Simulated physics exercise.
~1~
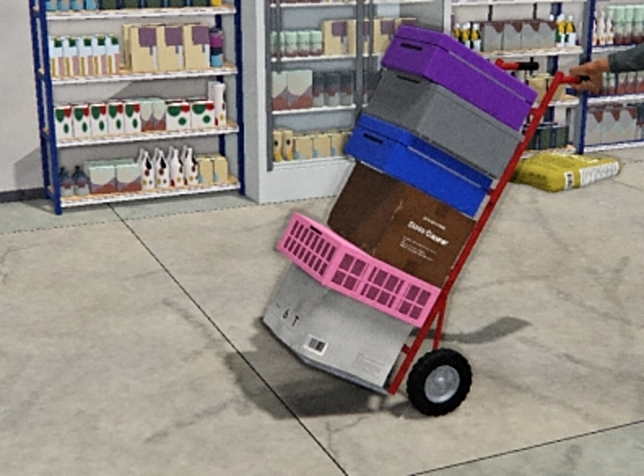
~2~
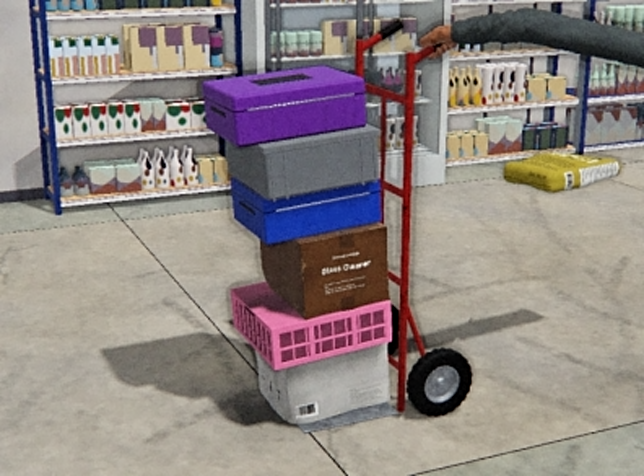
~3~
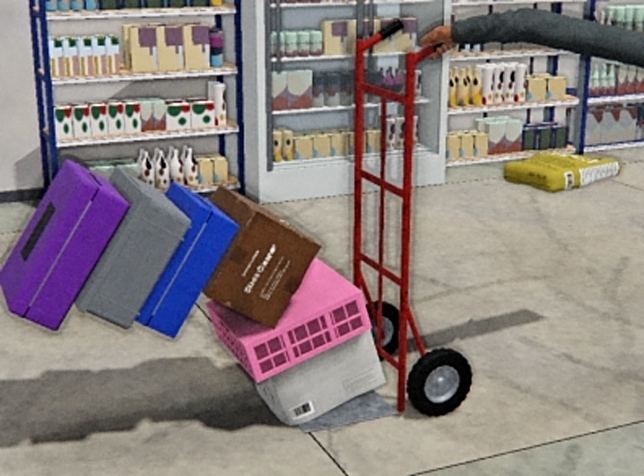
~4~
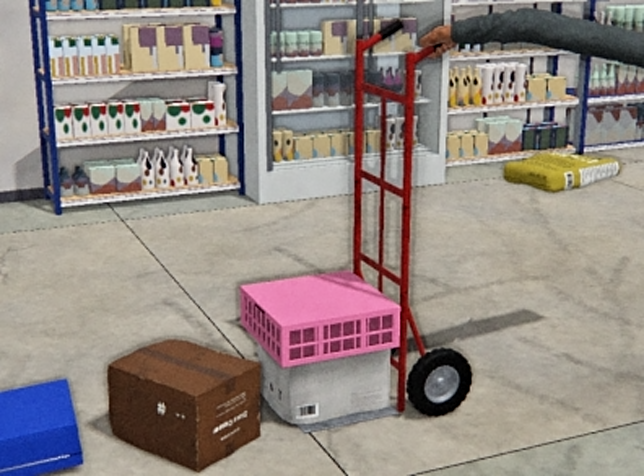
In a store aisle seen from the front and slightly above, shelves of bottles and cartons stand behind a red hand truck, with a yellow bag on the floor to the right. The tilted truck carries a white box at the bottom, then a pink crate, brown parcel, blue toolbox, grey tote and purple toolbox. A hand at the right swings it upright, and the stack leans left. The upper load pitches over leftward while the pink crate tips and settles back. Finally the brown parcel and blue toolbox lie on the floor, the purple and grey containers are out of view, and the pink crate remains on the white box.
